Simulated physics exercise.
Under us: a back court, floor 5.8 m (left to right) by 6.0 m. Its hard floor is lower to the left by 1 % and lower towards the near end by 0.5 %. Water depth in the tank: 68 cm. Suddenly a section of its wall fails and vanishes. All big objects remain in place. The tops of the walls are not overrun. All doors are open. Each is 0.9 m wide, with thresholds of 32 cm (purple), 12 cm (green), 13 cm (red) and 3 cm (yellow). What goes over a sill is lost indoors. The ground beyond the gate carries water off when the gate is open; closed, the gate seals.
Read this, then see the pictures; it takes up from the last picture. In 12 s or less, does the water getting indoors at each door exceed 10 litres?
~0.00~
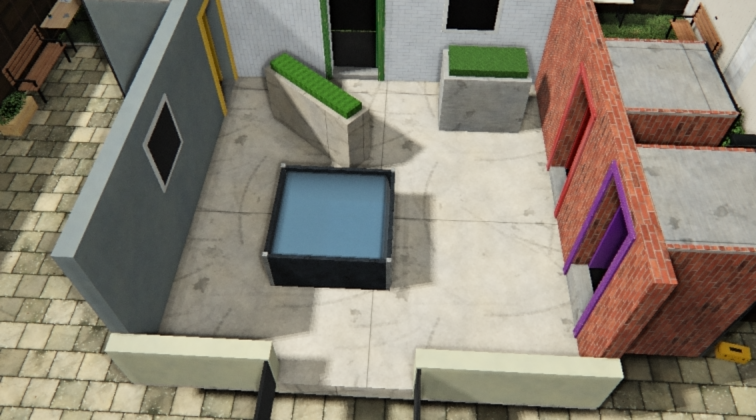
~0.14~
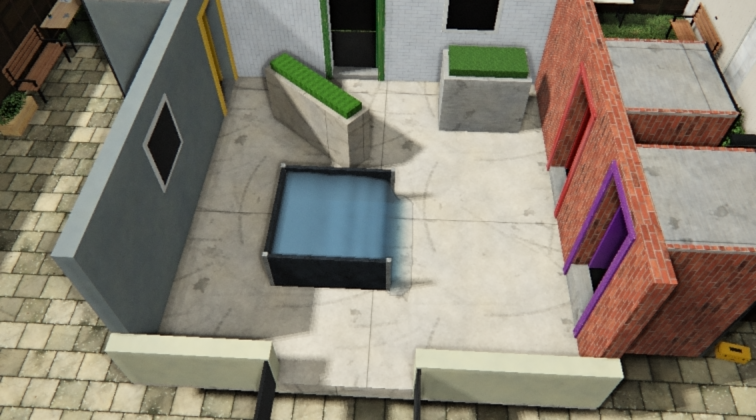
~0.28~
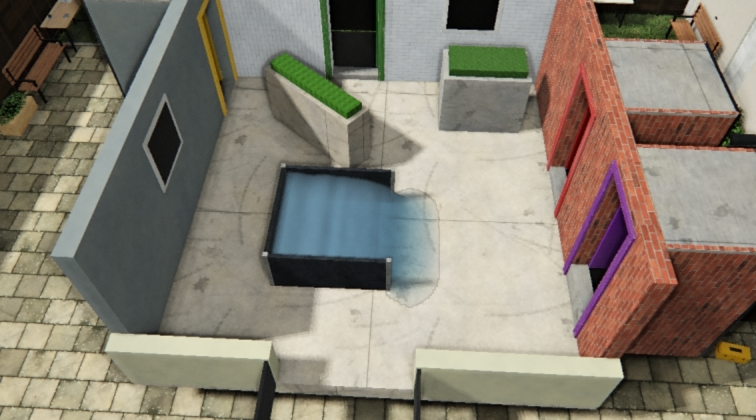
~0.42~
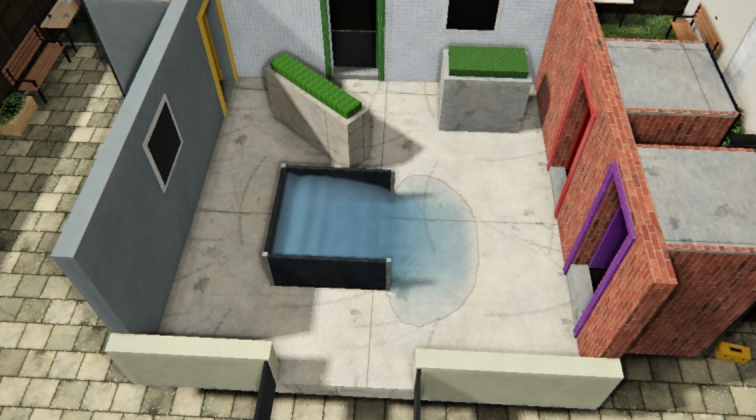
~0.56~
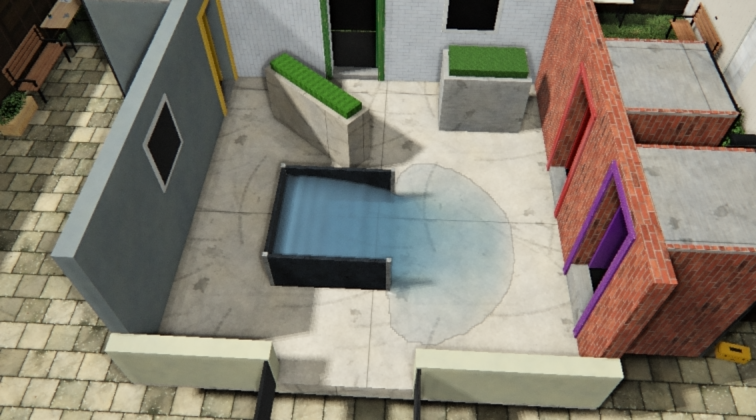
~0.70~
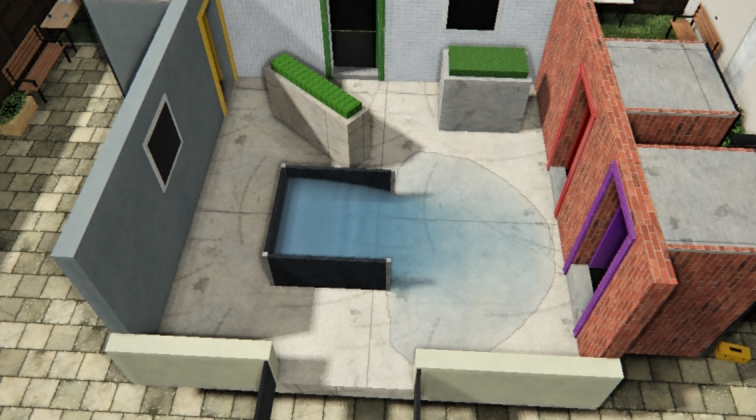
Outcome: For the purple door I'd say within the limit. For the green door I'd say within the limit. For the red door I'd say above the limit. For the yellow door I'd say above the limit.
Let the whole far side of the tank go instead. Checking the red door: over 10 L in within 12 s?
Red: Falls short.
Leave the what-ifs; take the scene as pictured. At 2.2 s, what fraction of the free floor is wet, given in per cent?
Around 35 per cent.
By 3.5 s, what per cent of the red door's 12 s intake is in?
Estimate: Around 100 per cent.
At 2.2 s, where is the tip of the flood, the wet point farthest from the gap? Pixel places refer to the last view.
About pixel (532, 90).
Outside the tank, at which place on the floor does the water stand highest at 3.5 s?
Spot: Approx. (532, 90).
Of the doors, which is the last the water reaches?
Last: Yellow.
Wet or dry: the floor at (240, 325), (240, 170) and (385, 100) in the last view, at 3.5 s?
Respectively: Was missed, was missed, was missed.
After 1.4 s water covers 35 % of the floor and is deepest (34 cm) near (558, 255); purple door 28 cm at the sill, 0 L in, green door not reached, red door 24 cm at the sill, 8 L in, yellow door not reached.
After 2.2 s water covers 35 % of the floor and is deepest (38 cm) near (578, 380); purple door 24 cm at the sill, 0 L in, green door not reached, red door 23 cm at the sill, 44 L in, yellow door not reached.
After 3.5 s water covers 50 % of the floor and is deepest (24 cm) near (532, 90); purple door 15 cm at the sill, 0 L in, green door not reached, red door 12 cm at the sill, 66 L in, yellow door not reached.
After 7.0 s water covers 90 % of the floor and is deepest (12 cm) near (309, 84); purple door 5 cm at the sill, 0 L in, green door 2 cm at the sill, 0 L in, red door 6 cm at the sill, 67 L in, yellow door 9 cm at the sill, 31 L in.
After 12.0 s water covers 95 % of the floor and is deepest (9 cm) near (230, 101); purple door 2 cm at the sill, 0 L in, green door 5 cm at the sill, 0 L in, red door 1 cm at the sill, 67 L in, yellow door 9 cm at the sill, 155 L in.
